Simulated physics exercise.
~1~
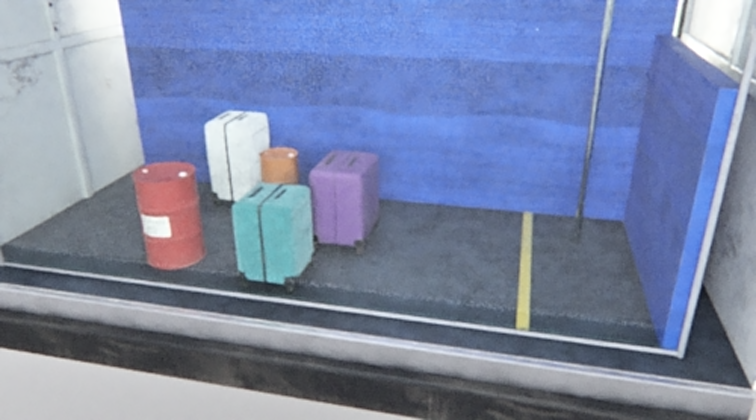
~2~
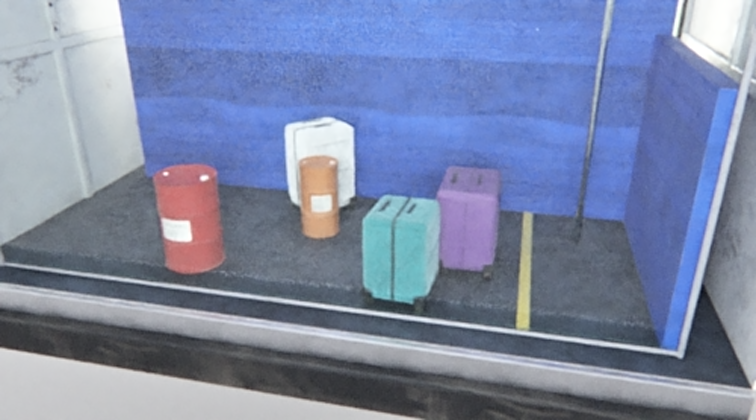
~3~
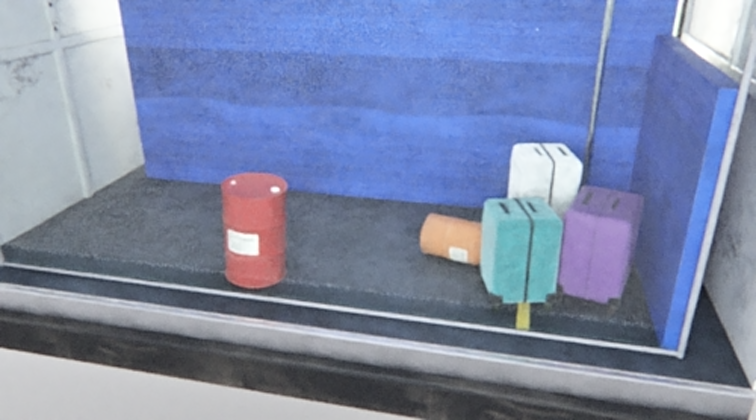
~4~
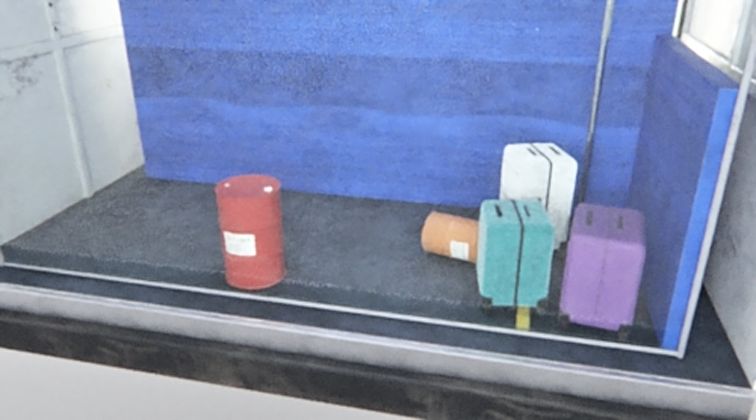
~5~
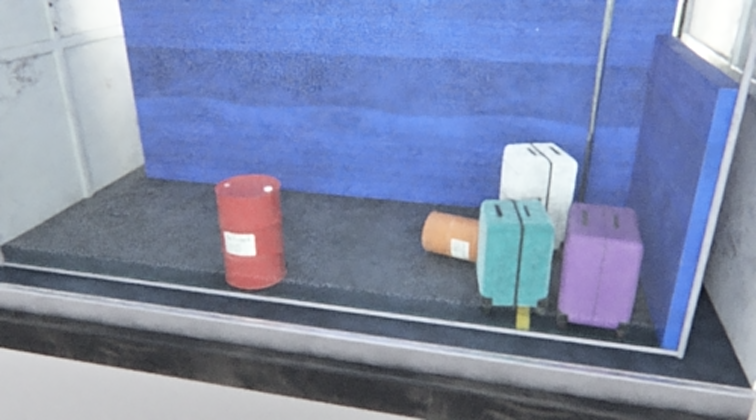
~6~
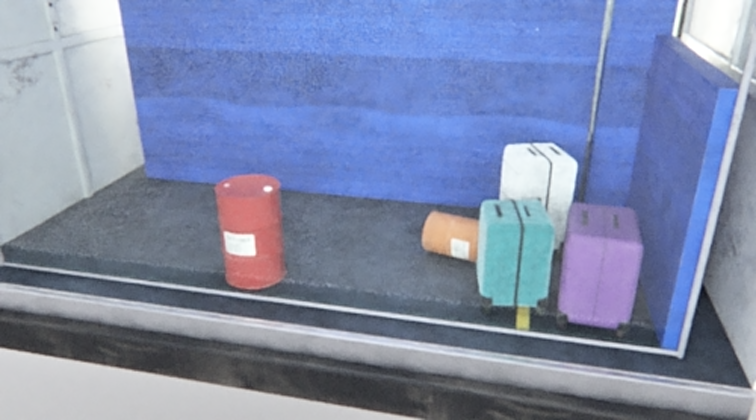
At the start, white, purple and teal wheeled cases stand upright with a red drum and an orange drum on the left of a dark floor, before a blue wall. The cases and the orange drum move right toward a yellow line, while the red drum shifts only slightly. Farther along, the orange drum tips onto its side and the red drum trails well behind. The purple case then moves toward the near edge as the white and teal cases ease slightly left. Finally everything rests, with the purple case past the line, the teal one just short, and both drums short of it.
